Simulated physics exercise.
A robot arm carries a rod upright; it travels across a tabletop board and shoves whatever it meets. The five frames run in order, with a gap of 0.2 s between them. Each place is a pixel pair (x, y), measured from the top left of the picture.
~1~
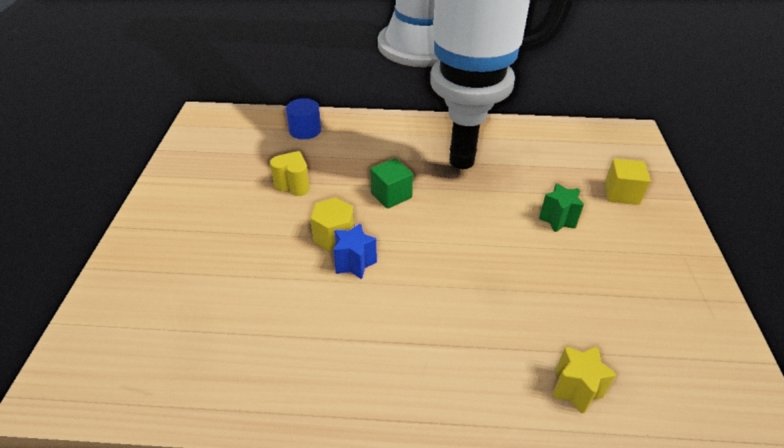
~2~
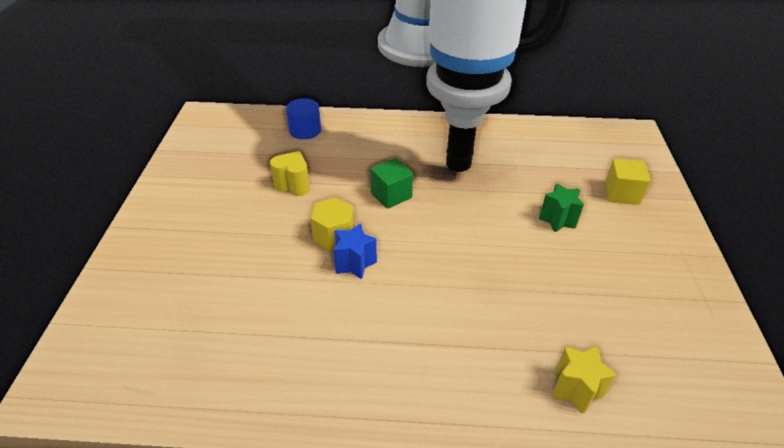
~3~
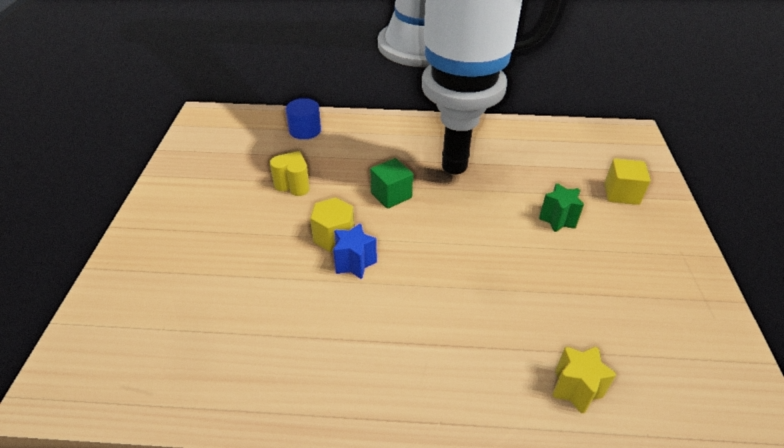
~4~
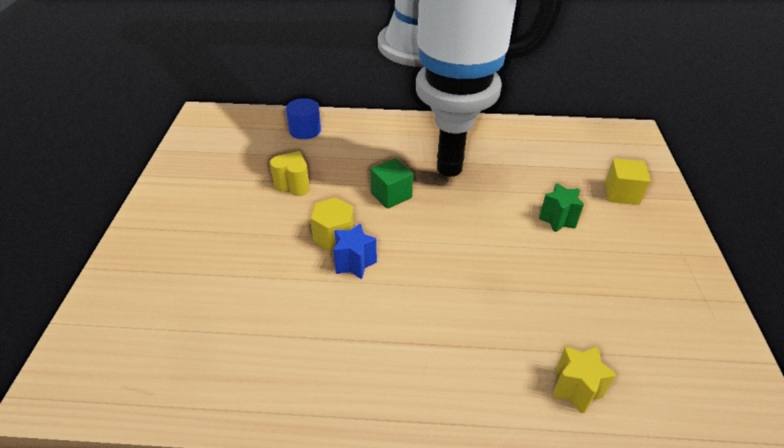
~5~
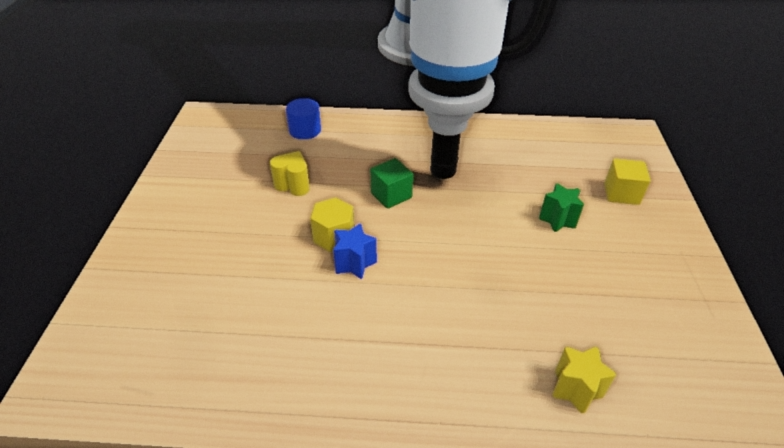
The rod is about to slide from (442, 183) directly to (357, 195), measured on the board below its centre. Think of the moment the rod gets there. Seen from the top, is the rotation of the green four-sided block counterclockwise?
I'd say yes.
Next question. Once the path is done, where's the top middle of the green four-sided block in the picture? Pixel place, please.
I'd say the green four-sided block ends with its top centre at (329, 183).
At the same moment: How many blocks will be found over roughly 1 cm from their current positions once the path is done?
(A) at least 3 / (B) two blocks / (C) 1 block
I choose C.
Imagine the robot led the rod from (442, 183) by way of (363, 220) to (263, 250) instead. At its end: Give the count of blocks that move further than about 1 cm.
My best guess is that a pair of blocks move over 1 cm.
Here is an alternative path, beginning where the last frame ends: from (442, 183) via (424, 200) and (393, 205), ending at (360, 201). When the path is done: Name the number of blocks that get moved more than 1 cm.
I'd say just one block gets shifted by more than about 1 cm.
The first path, step by step. One third of the way, rod (413, 176); green four-sided block (386, 172).
Two thirds of the way, rod (384, 180); green four-sided block (357, 177).
At the end, rod (356, 184); yellow hexagon in place; green four-sided block (329, 183), turned 20° anticlockwise.
